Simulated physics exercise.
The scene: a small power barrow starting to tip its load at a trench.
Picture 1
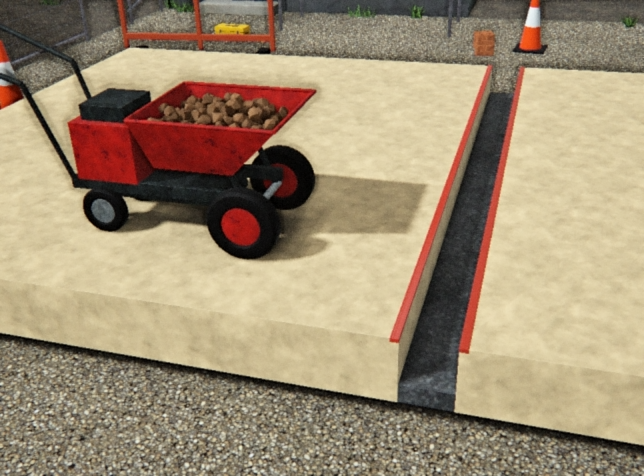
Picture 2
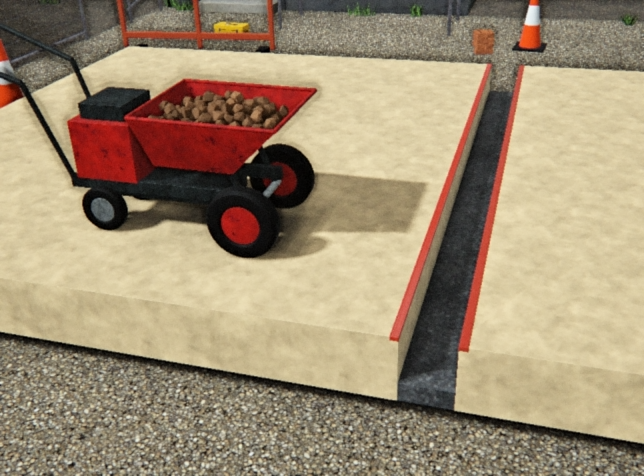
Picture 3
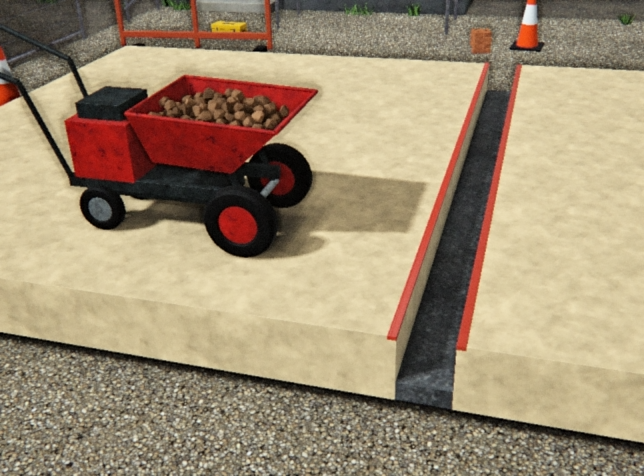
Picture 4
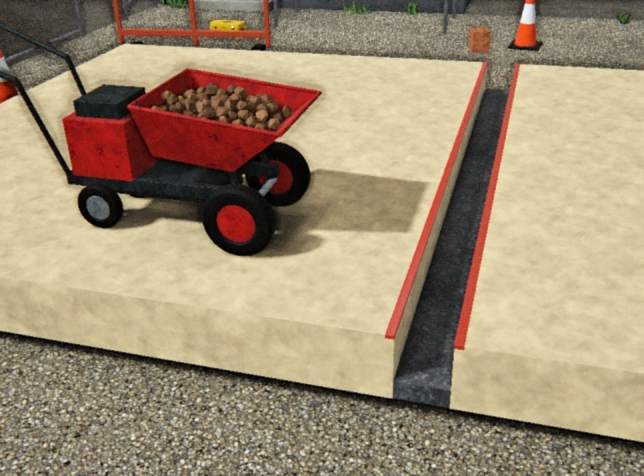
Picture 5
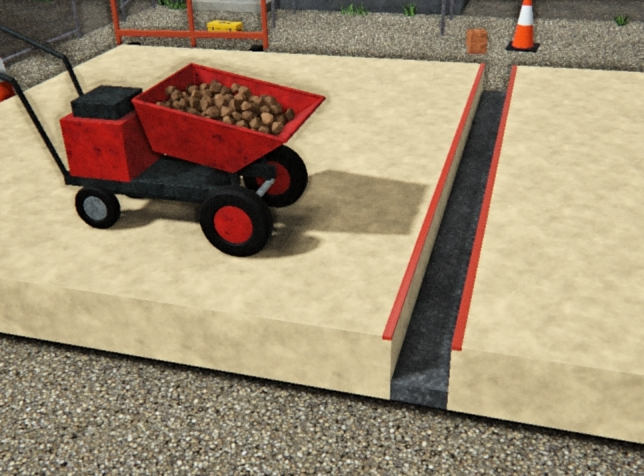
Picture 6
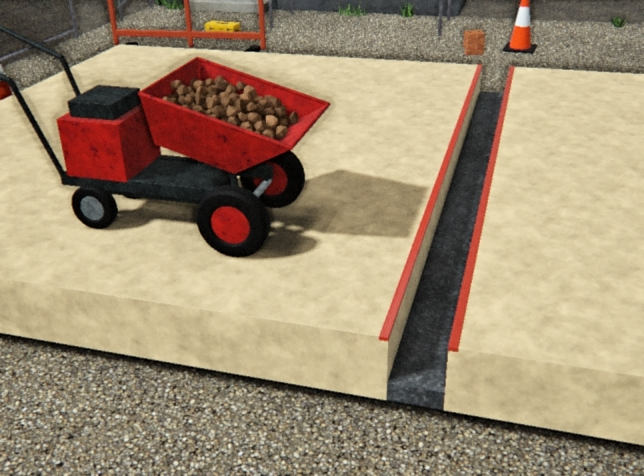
At first, a red power barrow heaped with brown clods stands on a pale slab, its skip level, to the left of a narrow, red-edged trench. Then the back of the skip begins to rise, slightly at first and then clearly, slanting the load toward the right while the wheels stay put.
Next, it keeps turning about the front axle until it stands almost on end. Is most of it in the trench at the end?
The trench ends with only the smaller part of it.
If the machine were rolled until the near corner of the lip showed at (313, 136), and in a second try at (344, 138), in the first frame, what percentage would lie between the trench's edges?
In turn 70 and 90 in a hundred.
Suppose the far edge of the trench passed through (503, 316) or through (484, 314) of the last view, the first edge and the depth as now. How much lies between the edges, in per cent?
In turn 30 and 30 in a hundred.
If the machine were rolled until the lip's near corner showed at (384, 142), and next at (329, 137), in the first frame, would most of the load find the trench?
In turn: Not half; over half.
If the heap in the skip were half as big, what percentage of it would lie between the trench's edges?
It comes to 10 per cent or so.
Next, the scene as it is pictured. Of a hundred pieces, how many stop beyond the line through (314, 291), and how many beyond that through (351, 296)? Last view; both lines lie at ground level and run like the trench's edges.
In turn 80 and 60 in a hundred.
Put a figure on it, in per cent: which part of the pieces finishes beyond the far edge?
Close to 0 per cent.
Just after the last frame, skip tipped steeply; every one in the skip.
A moment on, skip tipped steeply; the larger part in the skip; roughly a quarter short of the trench; just a few in or heaped over the trench; just a few falling.
Further on, skip tipped right over; roughly a quarter in the skip; roughly half short of the trench; roughly a quarter in or heaped over the trench.
When it is over, skip tipped right over; roughly a quarter in the skip; roughly half short of the trench; roughly a quarter in or heaped over the trench; not one beyond it.
